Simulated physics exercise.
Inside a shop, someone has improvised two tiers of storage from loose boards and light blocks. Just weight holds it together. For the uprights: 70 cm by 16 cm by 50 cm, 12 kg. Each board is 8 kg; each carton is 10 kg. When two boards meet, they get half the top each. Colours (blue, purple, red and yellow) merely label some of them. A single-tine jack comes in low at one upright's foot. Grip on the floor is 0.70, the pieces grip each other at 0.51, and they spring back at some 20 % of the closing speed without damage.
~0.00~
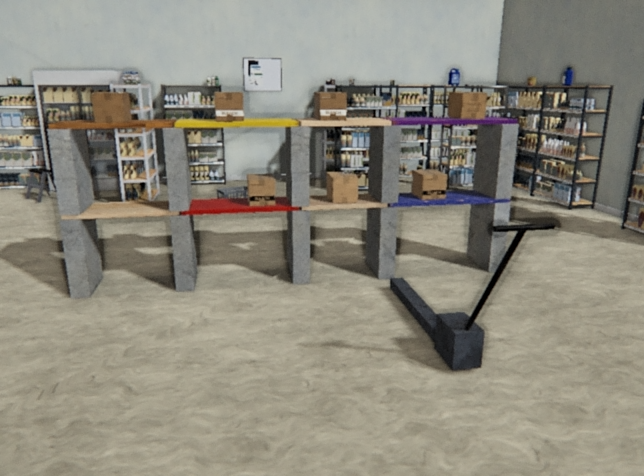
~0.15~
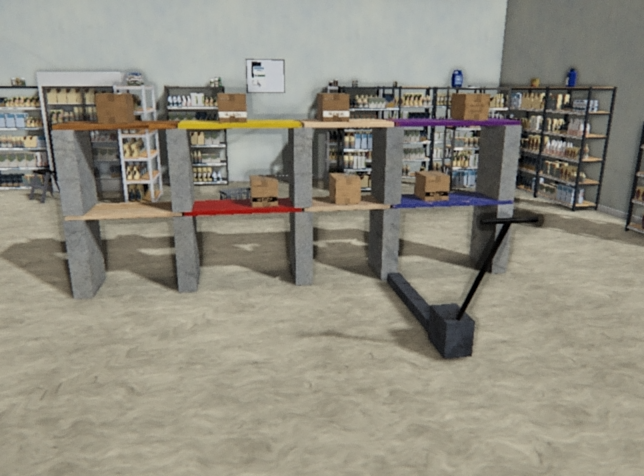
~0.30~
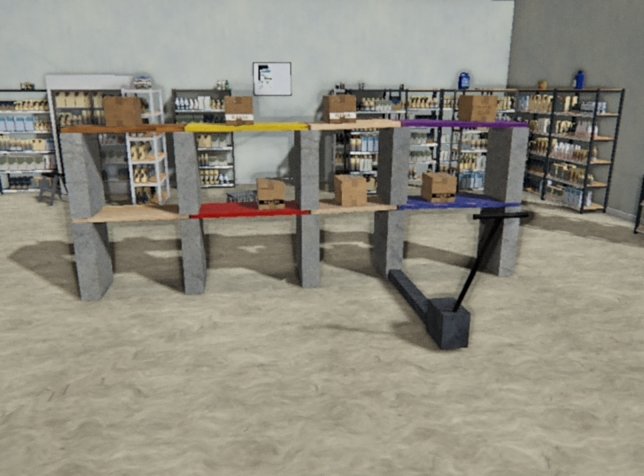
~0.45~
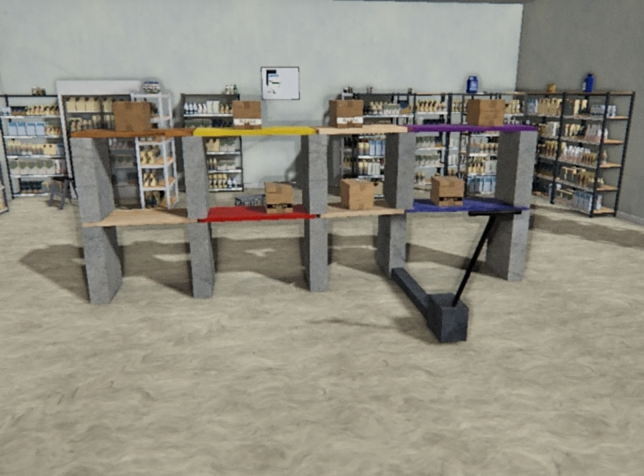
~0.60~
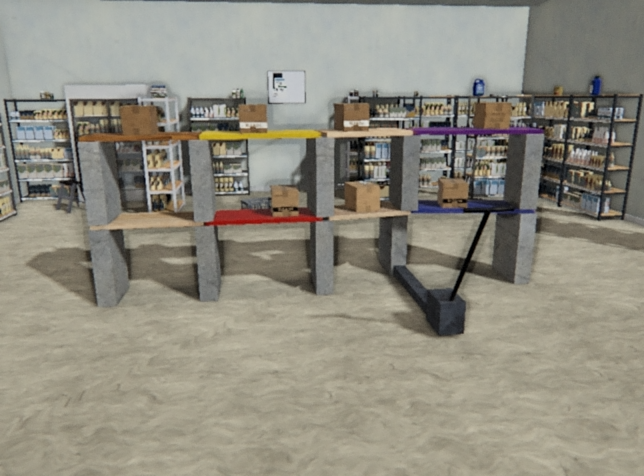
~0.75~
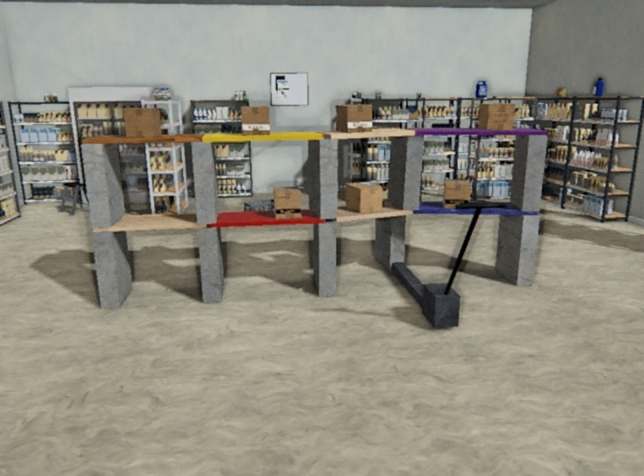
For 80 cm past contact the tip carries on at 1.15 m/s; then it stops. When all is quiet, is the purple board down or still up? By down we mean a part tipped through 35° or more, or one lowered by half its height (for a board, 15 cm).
Purple board: Down.
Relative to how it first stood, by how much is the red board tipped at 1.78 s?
Its tilt comes to about 0° at that moment.
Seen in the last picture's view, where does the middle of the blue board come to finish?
Its centre finishes around pixel (495, 262) in the last picture.
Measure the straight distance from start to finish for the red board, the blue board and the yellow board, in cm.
Net displacement, roughly: Red ~ 0 cm, blue ~ 70 cm, yellow ~ 0 cm.
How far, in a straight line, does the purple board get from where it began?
Close to 140 cm, in a straight line.
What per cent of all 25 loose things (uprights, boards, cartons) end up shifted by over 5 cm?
Result: 50 per cent.
After 0.94 s, none of the 25 pieces down, 14 disturbed; purple board 13 cm from its place; blue board 7° from how it stood.
After 1.44 s, 3 of the 25 pieces down; purple board 27° from how it stood; blue board 44° from how it stood, 27 cm lower.
After 1.78 s, 5 of the 25 pieces down; purple board 68° from how it stood, 90 cm lower; blue board 37° from how it stood, 33 cm lower.
After 2.24 s, 6 of the 25 pieces down; purple board on its side; blue board 11° from how it stood, 58 cm lower.
In the end (4.0 s), 6 of the 25 pieces down; purple board upside down; blue board 11° from how it stood, 58 cm lower; yellow board 27 mm from its place. From the last view, middles, purple board near (439, 276), blue board near (495, 262).
